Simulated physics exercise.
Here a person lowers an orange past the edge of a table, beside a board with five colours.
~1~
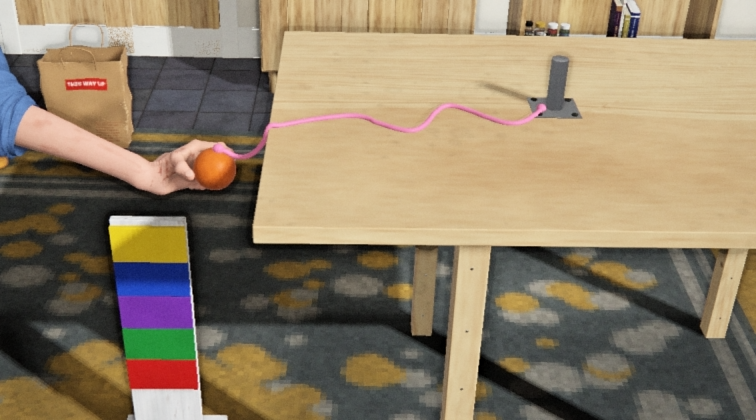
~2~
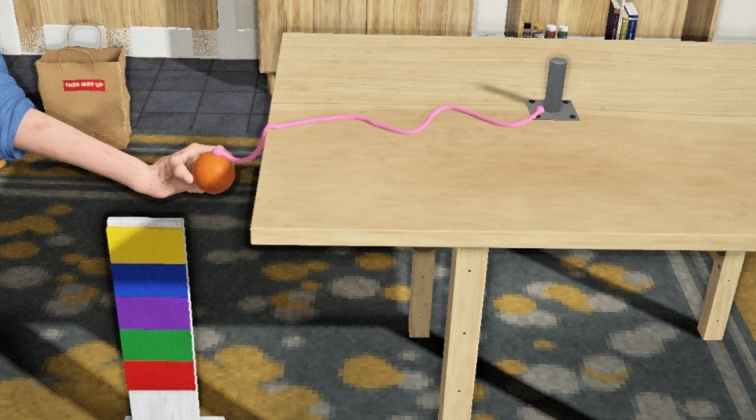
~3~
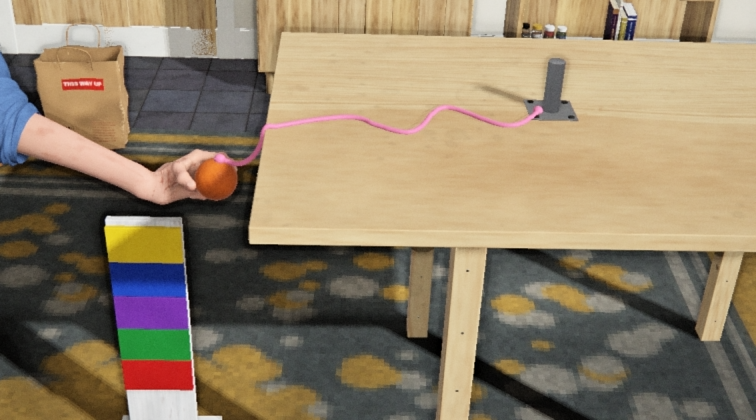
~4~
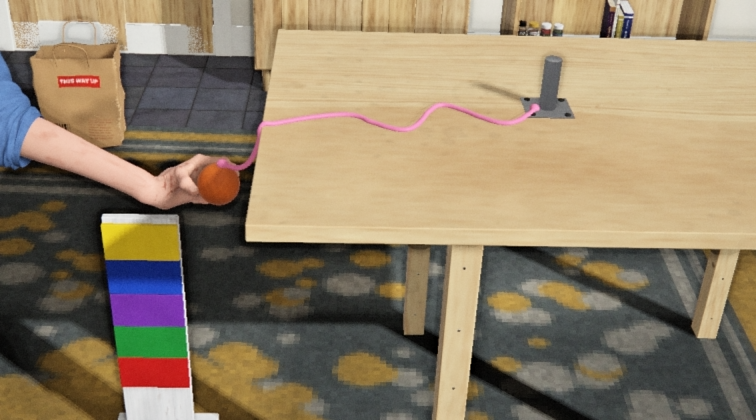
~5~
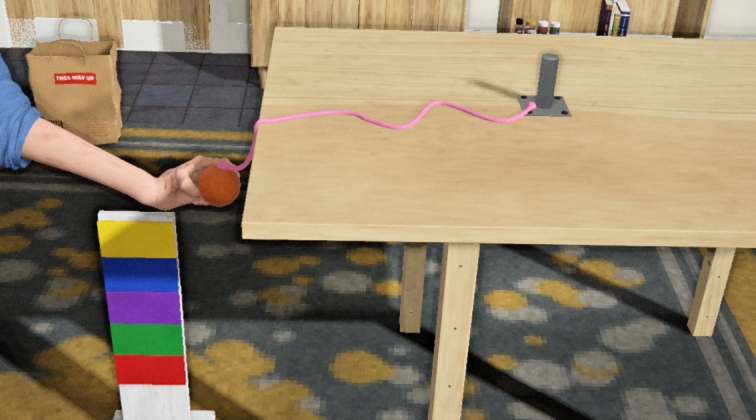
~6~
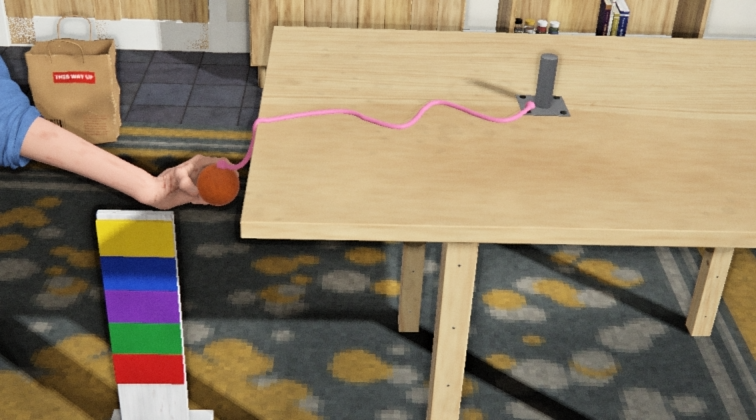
A hand held an orange ball tied to a wavy pink cord beside a wooden table, near a board with five coloured bands, and barely moved as the view shifted very slightly.
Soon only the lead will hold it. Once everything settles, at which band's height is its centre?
Its centre settles level with the blue band.
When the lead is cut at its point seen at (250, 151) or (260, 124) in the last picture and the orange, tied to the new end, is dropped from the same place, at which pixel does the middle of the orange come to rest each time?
The first cut gives (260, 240) and the second gives (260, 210).
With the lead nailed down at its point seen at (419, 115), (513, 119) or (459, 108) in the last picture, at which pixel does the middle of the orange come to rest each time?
Estimated pixels in sequence: (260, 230), (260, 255) and (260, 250).
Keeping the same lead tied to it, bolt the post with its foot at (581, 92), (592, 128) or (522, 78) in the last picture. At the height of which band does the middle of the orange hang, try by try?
Answer, in order: Yellow, yellow, blue.
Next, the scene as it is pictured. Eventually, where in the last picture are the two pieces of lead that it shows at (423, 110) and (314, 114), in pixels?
(383, 112) for the first, (257, 139) for the second.
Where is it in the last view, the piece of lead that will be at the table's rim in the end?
Pixel (334, 112).
Soon after, orange near (274, 266); level with blue.
Then, orange near (246, 269); level with blue.
At rest, orange near (257, 268); level with blue. The lead holds its middle at blue.
